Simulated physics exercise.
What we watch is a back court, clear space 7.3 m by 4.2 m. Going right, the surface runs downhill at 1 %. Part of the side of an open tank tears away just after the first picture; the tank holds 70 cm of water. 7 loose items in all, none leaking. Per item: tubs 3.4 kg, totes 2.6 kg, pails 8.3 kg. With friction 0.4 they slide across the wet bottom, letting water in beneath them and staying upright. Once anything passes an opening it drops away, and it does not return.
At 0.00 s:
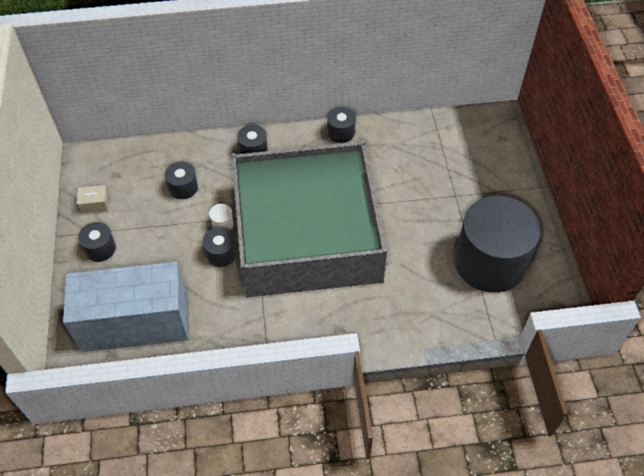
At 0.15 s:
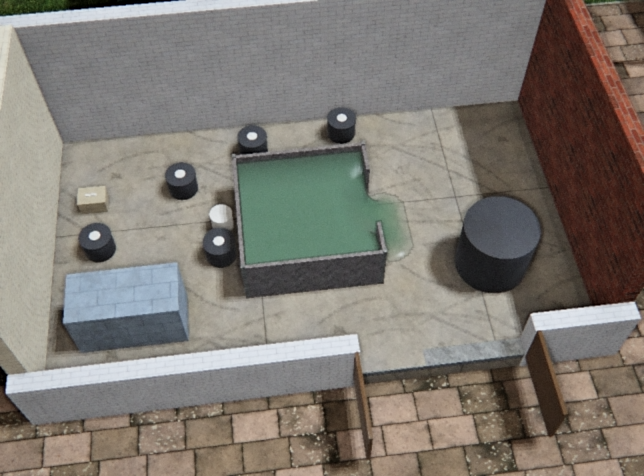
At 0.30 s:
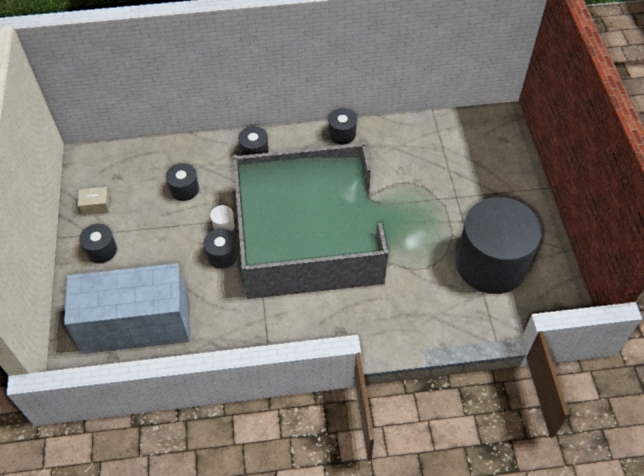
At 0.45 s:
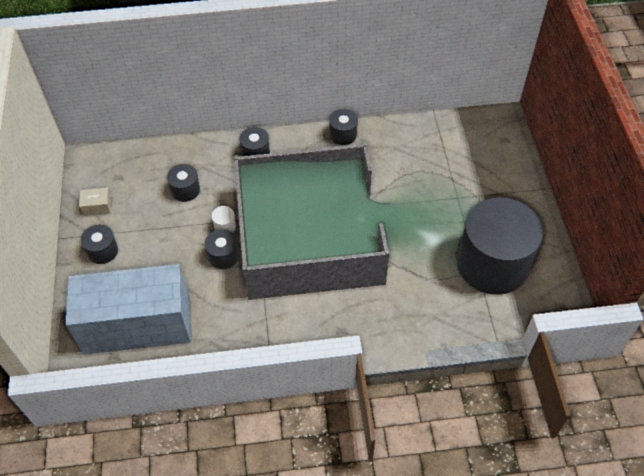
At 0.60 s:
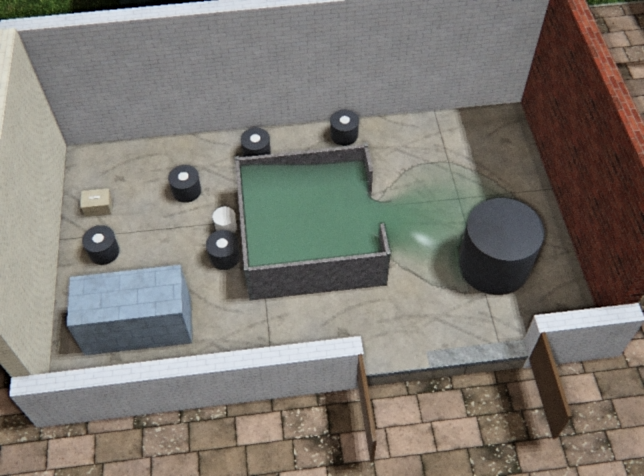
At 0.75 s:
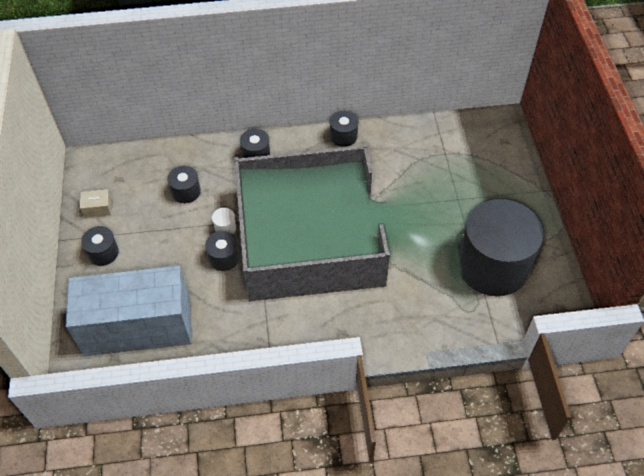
Green water sits level inside a square, dark-walled open tank in a walled court, among small dark cylinders and a blue block. Part of the tank's right side gives way and water pours through the gap, spreading rightward across the paving and around the large dark tub, while the objects stay put.
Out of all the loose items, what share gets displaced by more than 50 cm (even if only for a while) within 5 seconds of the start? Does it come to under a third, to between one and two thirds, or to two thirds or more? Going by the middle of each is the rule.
Between one and two thirds.
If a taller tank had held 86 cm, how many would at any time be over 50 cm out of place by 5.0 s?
Count under that change: 3.
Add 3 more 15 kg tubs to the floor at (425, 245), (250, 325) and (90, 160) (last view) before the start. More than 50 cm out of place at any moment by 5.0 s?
Result, in sequence: Above the mark / below the mark / below the mark.
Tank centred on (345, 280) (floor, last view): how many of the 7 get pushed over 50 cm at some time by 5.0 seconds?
Then 2 of them would.
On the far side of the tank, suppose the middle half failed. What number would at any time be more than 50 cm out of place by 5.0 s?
That gives 5 of them.
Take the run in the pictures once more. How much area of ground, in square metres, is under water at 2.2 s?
About 13 m2.
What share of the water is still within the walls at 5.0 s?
About 88 in a hundred parts of the water.
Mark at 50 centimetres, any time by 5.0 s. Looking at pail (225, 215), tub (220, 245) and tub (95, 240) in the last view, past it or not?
Listed in sequence: Lower; lower; lower for the last.
After 1.1 s 0 of 7 are over 50 cm from their spots; 0 afloat.
After 2.2 s 0 of 7 are over 50 cm from their spots; 0 afloat.
After 3.5 s 1 of 7 are over 50 cm from their spots; 0 afloat.
After 5.0 s 3 of 7 are over 50 cm from their spots, and 3 have been at some point; 2 afloat.
